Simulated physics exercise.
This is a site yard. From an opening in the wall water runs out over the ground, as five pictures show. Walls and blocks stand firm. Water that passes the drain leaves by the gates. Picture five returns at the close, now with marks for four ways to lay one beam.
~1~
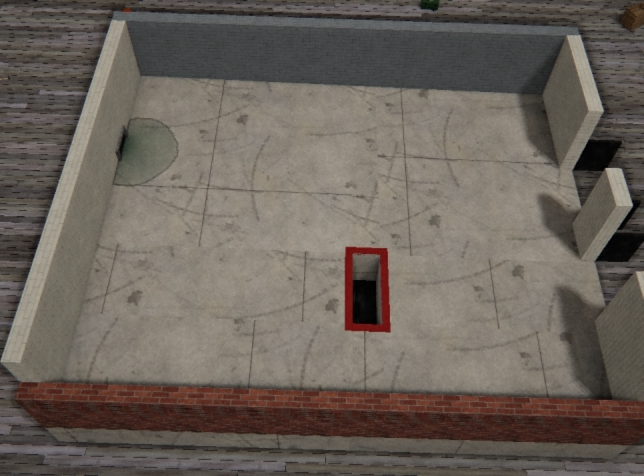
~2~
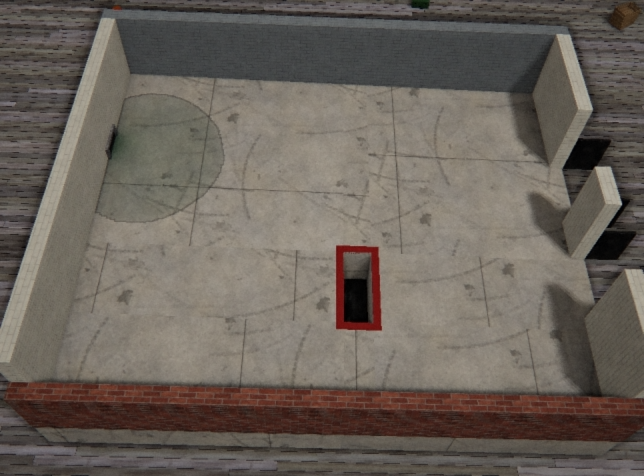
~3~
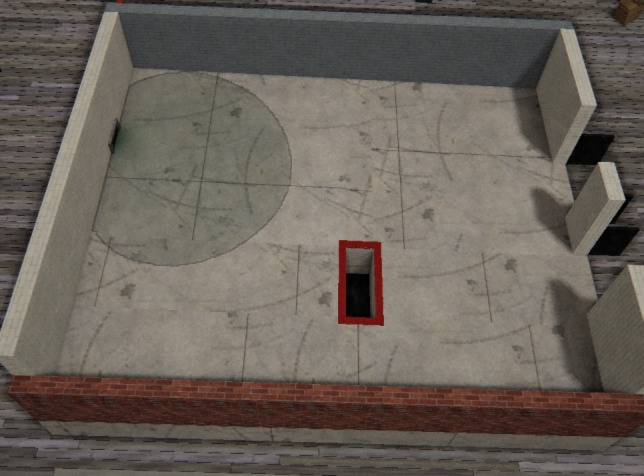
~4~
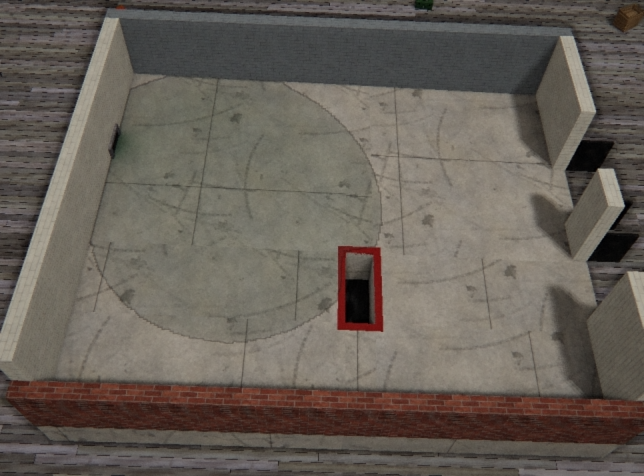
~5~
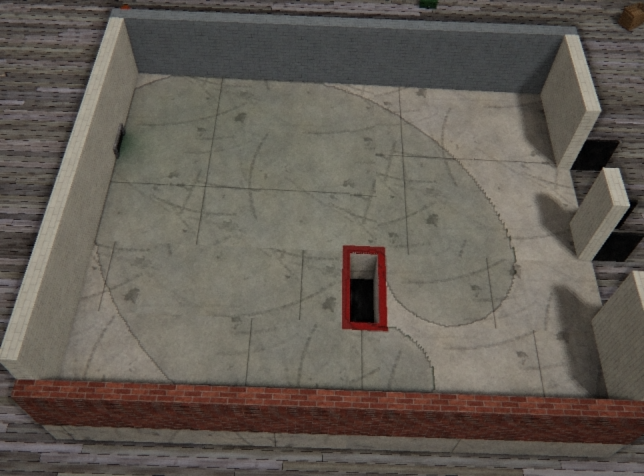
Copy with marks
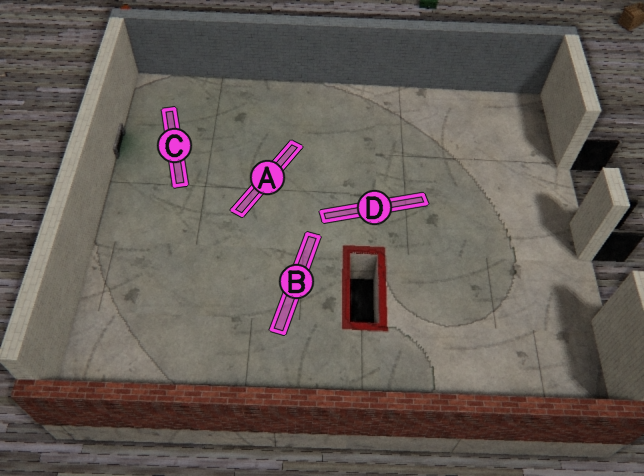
Greenish liquid spreading from an opening in the left wall across a walled yard, reaching and passing around a red-edged pit.
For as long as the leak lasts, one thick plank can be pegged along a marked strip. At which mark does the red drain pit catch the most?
It is D.
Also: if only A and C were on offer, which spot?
C.
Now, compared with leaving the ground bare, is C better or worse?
Worse.
On the marked copy, A from (237, 212) to (296, 144); B from (277, 331) to (313, 235); C from (168, 109) to (180, 185); D from (322, 216) to (424, 199).
Choosing A, about 10 % of the stream goes into the red drain pit, about 85 % out by the gates.
Choosing B, about 11 % of the stream goes into the red drain pit, about 86 % out by the gates.
Choosing C, about 16 % of the stream goes into the red drain pit, about 81 % out by the gates.
Choosing D, about 26 % of the stream goes into the red drain pit, about 70 % out by the gates.
